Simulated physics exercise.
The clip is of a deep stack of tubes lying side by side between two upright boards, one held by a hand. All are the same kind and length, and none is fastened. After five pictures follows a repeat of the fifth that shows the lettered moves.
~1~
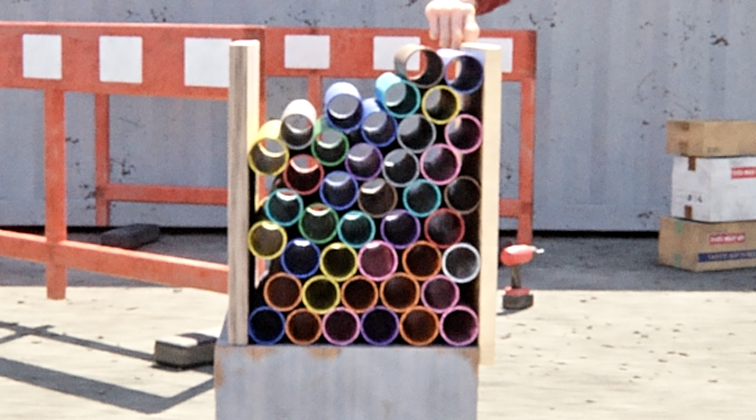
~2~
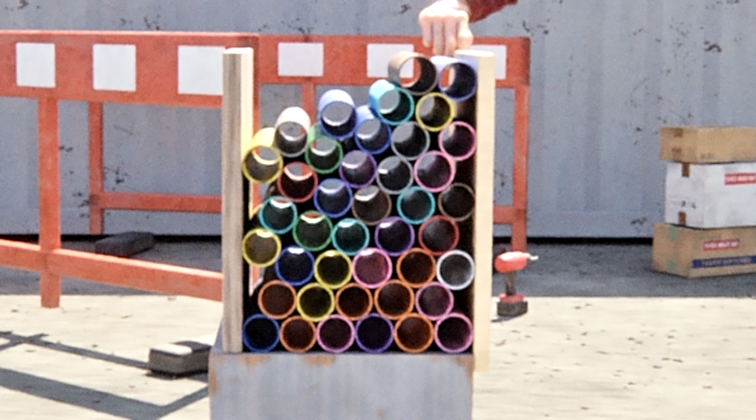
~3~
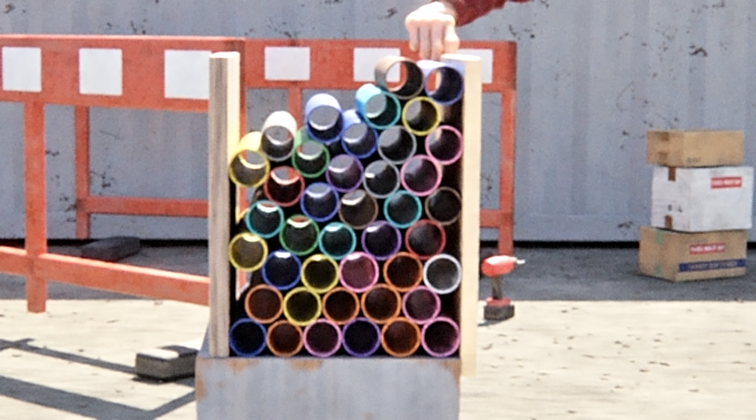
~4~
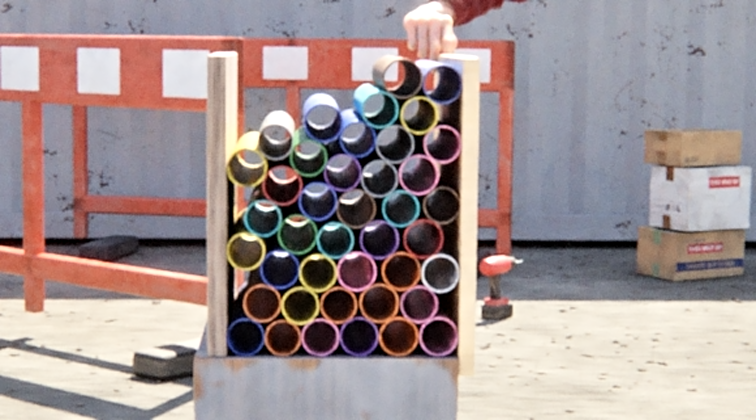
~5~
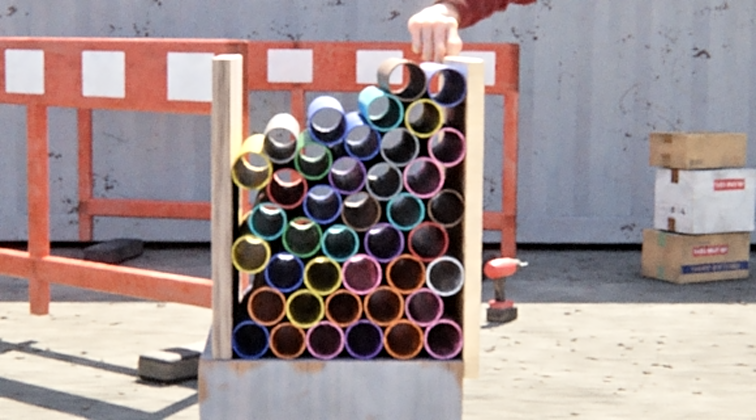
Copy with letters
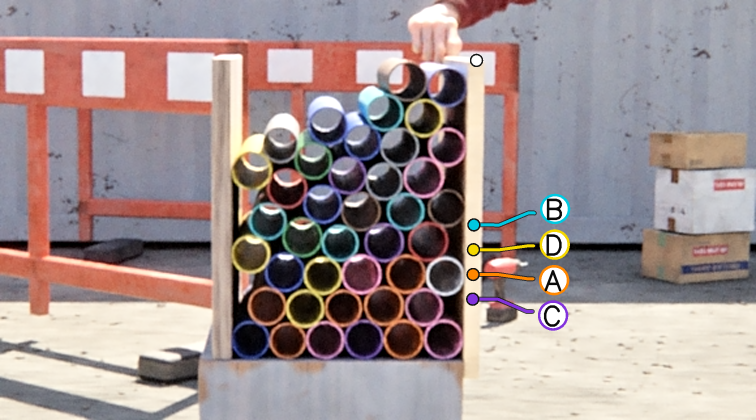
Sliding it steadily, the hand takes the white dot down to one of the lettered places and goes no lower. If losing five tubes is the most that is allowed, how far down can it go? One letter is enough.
Down to B.
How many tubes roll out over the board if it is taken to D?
With D, eight.
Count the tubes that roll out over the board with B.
It comes to four.
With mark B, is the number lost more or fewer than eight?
At B, fewer than eight.
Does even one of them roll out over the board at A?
Yes.
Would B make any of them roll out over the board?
At B: Yes.
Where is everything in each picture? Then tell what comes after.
The first frame shows a yellow tube (267, 240); a blue tube (339, 191); a red tube (303, 174).
The second frame shows a red tube (297, 182); a blue tube (339, 119).
The third frame shows a brown tube (405, 79); side board (455, 202).
The fourth frame shows a blue tube (246, 337); a pink tube (439, 337).
The fifth frame shows an orange tube (406, 274); a red tube (428, 242); a yellow tube (251, 254).
On the marked copy, A at (473, 274); B at (474, 225); C at (473, 299); D at (474, 250); the white dot at (477, 60).
Taking B. A third of the way, top of the board (467, 131).
Two thirds of the way, top of the board (465, 210).
When it is over, top of the board (465, 224), four out over the board.
As for the rest, A more than five out over the board; C more than five out over the board; D more than five out over the board.
